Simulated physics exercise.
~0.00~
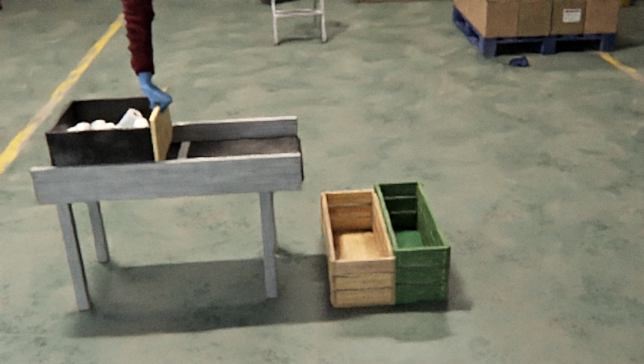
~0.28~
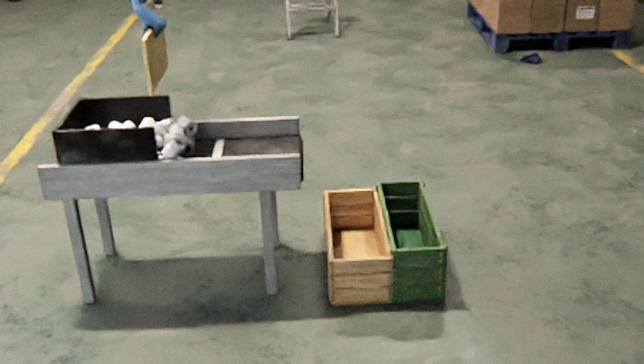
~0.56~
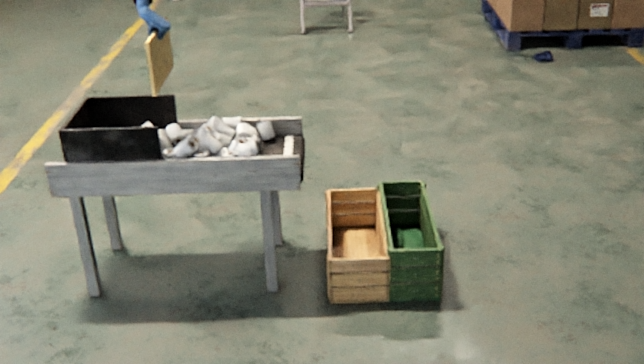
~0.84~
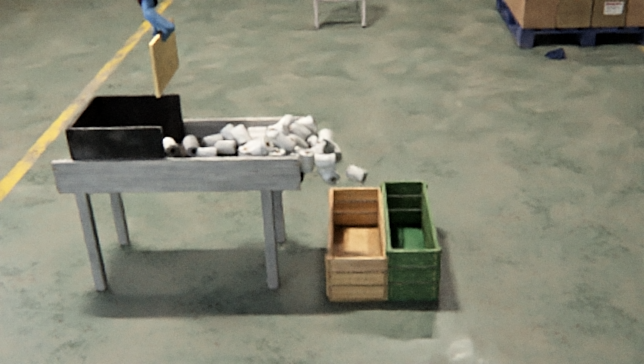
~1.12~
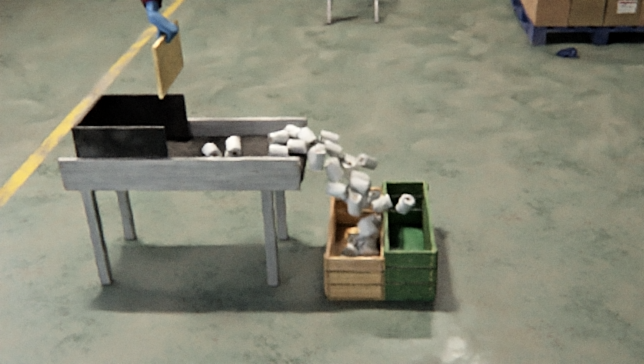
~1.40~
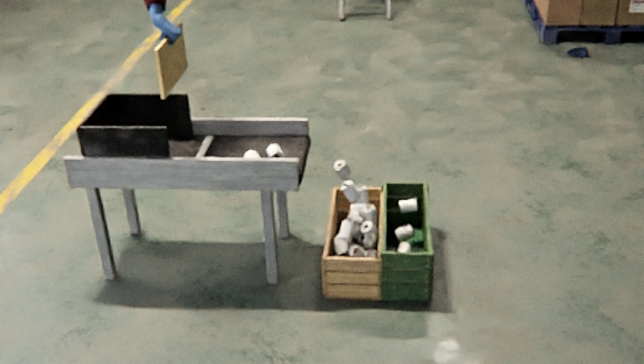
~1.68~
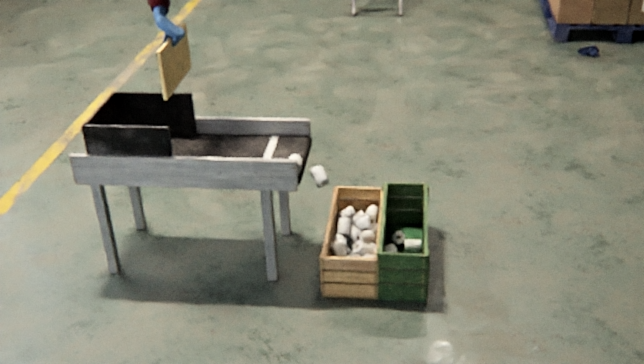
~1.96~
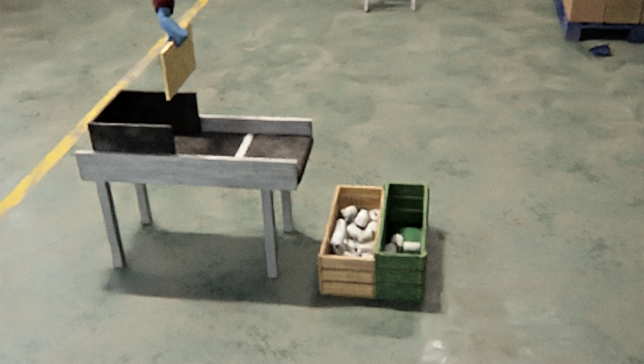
In this clip, a gloved hand lifts a gate from a black pen, and white paper rolls travel right along a belt and tumble off its end. Most land in the wooden bin, a few reach the green bin beyond, and the belt ends up empty.
